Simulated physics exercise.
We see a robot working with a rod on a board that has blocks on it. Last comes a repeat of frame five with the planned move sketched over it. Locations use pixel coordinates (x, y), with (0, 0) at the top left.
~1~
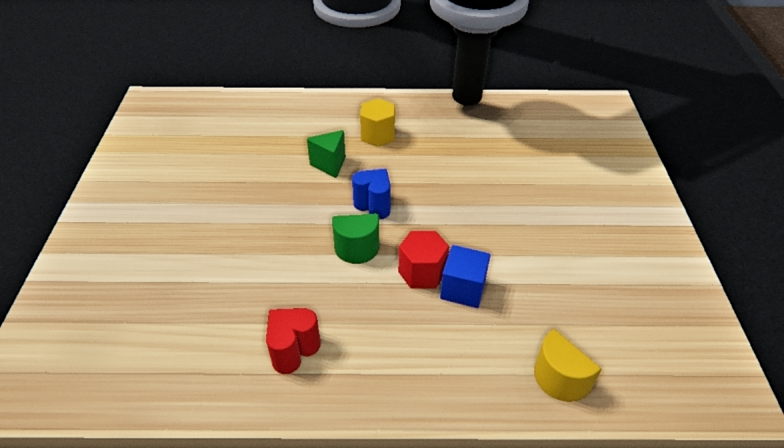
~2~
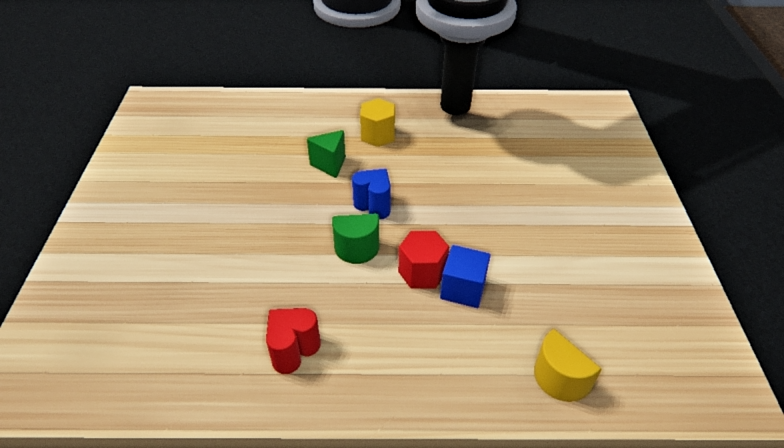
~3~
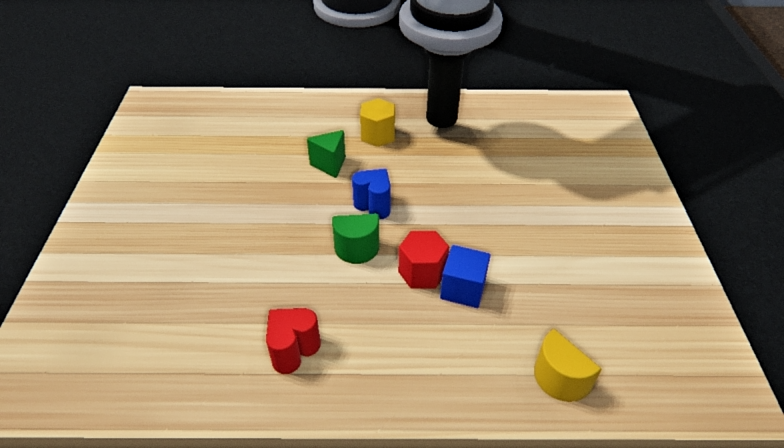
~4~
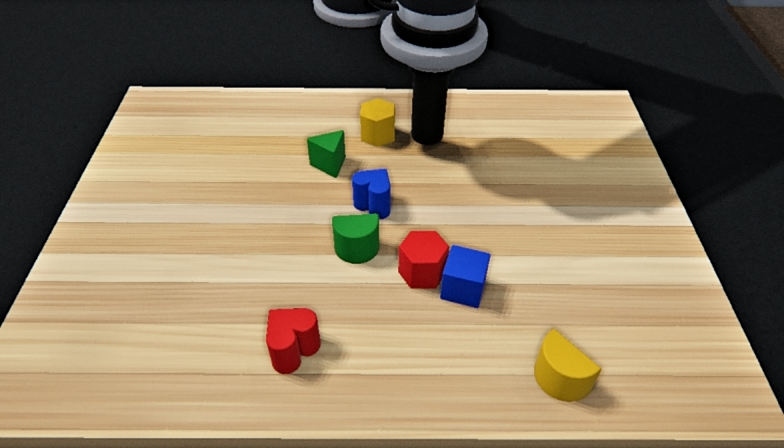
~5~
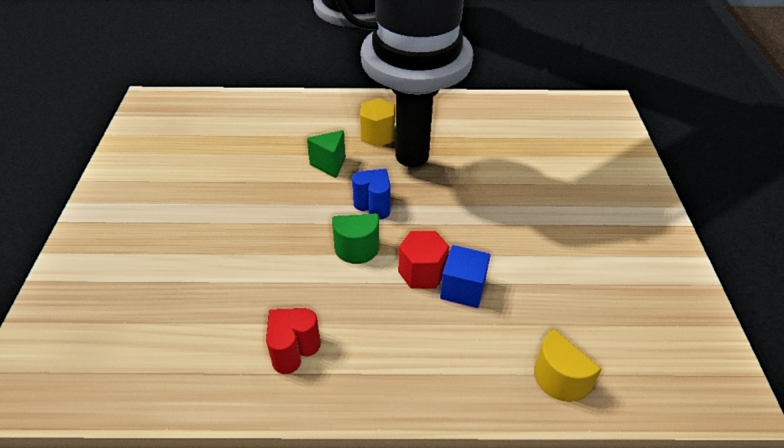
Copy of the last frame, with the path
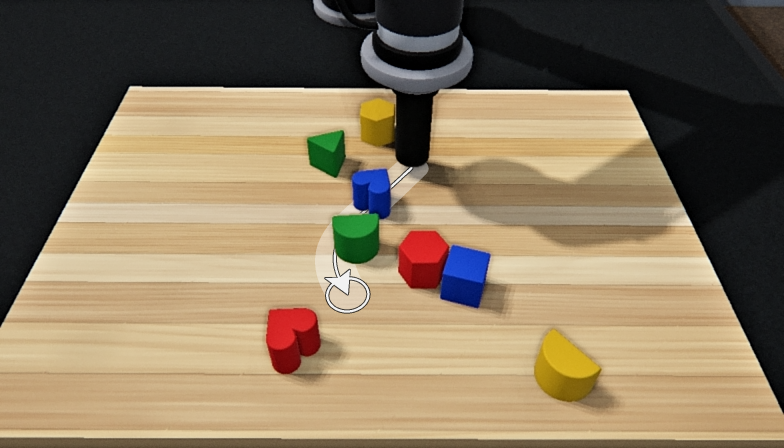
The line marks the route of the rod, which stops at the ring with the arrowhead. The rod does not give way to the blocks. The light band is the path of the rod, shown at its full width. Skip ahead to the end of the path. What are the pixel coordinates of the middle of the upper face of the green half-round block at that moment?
Its top centre is at about (374, 289).
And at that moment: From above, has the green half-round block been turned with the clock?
Short answer: No.
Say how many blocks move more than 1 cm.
Here I'd predict two blocks moving more than 1 cm.
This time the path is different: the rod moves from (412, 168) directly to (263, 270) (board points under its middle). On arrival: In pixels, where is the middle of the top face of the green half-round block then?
Most likely (357, 248).
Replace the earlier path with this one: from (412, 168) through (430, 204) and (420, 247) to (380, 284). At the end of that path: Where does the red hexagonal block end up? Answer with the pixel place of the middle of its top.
(415, 281)
Path on the board, from (412, 168) through (375, 202) and (338, 242) to (348, 295).
What follows on the original path. One third of the way, rod at (375, 192); blue heart at (352, 199).
Two thirds of the way, rod at (337, 232); green half-round block at (351, 253), turned 40° anticlockwise; blue heart at (317, 240), turned 55° anticlockwise.
At the end, rod at (347, 285); green half-round block at (374, 289), turned 55° anticlockwise; blue heart at (300, 266), turned 15° anticlockwise; yellow hexagonal block in place.
